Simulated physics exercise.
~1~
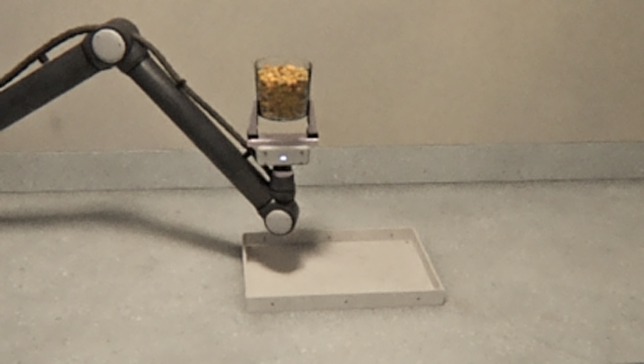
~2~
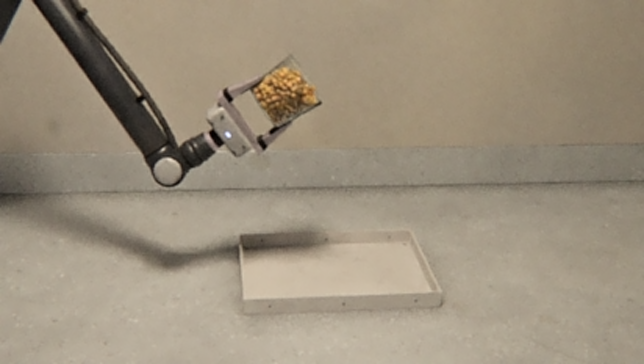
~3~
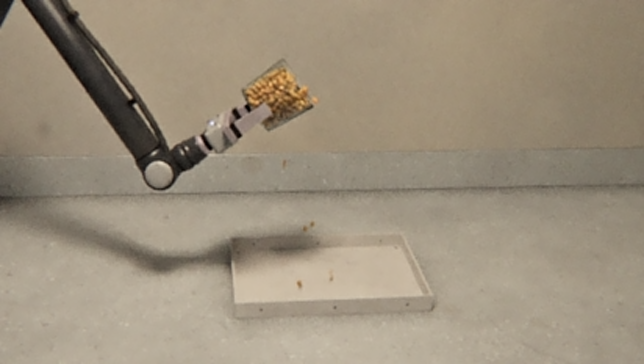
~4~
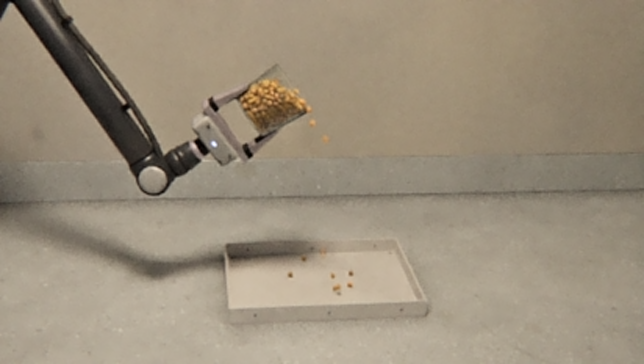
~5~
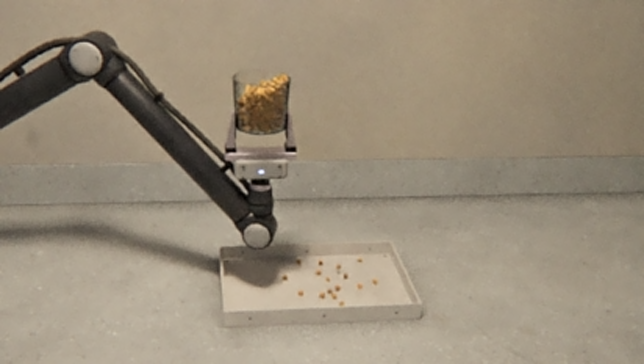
To begin with, a dark robotic arm holds a clear beaker of golden dried chickpeas upright above a shallow, pale tray on a grey surface. The arm lifts the beaker and tips it over toward the right, with the chickpeas still inside. While it stays tilted, a few chickpeas drop from the rim and land in the tray. Several more fall, scattering across the tray's floor. Finally, the arm lowers and brings the beaker upright again, still holding most of its load, with a small sprinkling of chickpeas lying in the tray below.
